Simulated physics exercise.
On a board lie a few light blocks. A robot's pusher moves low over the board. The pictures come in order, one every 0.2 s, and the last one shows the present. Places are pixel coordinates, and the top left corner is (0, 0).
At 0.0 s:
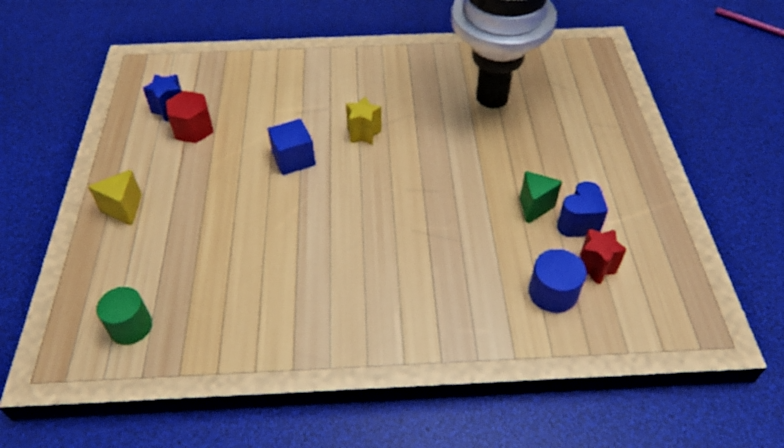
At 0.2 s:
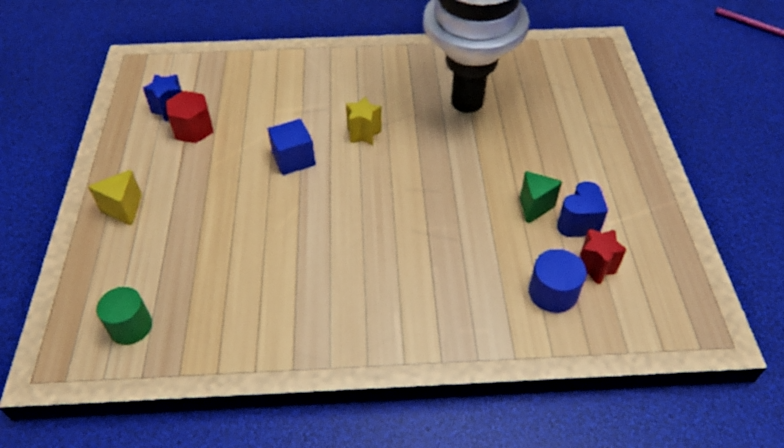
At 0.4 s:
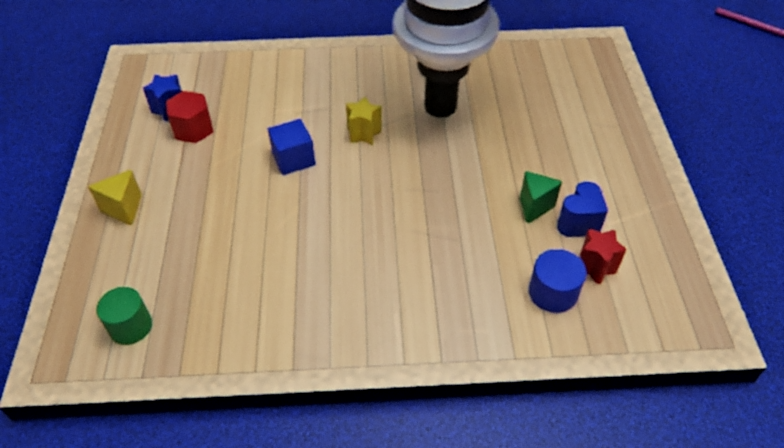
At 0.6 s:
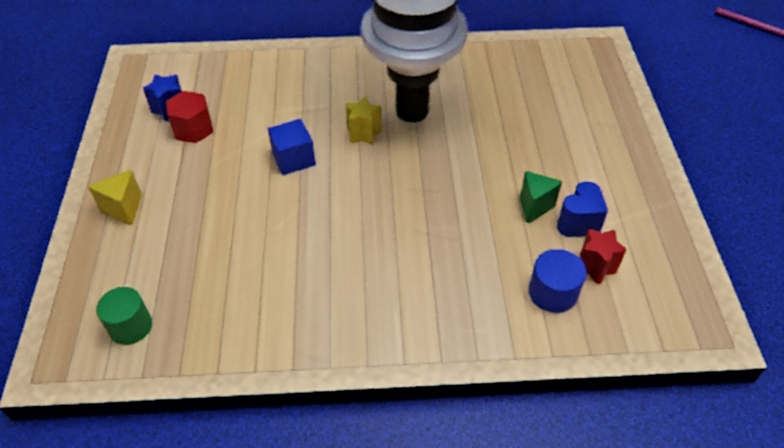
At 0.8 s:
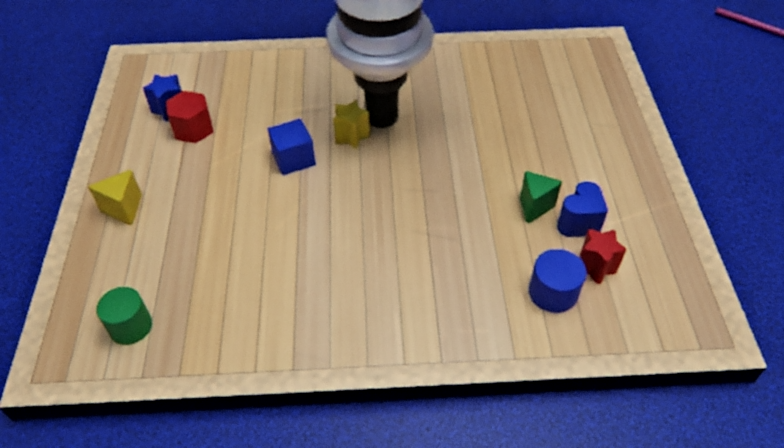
A robot's pusher moving left low over a wooden board of coloured blocks, reaching the yellow star block and nudging it left.
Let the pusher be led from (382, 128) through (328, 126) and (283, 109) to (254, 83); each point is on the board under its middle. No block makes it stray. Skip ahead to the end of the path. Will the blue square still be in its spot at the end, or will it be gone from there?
The block you're asking about gets moved.
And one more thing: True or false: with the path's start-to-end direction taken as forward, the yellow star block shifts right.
The claim does not hold.
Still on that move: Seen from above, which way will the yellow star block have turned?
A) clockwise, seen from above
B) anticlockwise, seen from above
B - anticlockwise, seen from above.
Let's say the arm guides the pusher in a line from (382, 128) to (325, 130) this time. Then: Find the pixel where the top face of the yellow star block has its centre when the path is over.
I expect it at (307, 124).
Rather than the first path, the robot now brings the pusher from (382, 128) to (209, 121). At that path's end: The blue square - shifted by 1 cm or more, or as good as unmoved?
That one moves away.
What follows on the original path. One third of the way, pusher (326, 115); blue square (284, 138); yellow star block (311, 120), turned 35° anticlockwise.
Two thirds of the way, pusher (280, 98); blue square (281, 139); yellow star block (304, 117), turned 55° anticlockwise.
At the end, pusher (252, 71); red hexagonal block in place; blue square (281, 139); yellow star block (304, 117), turned 55° anticlockwise.
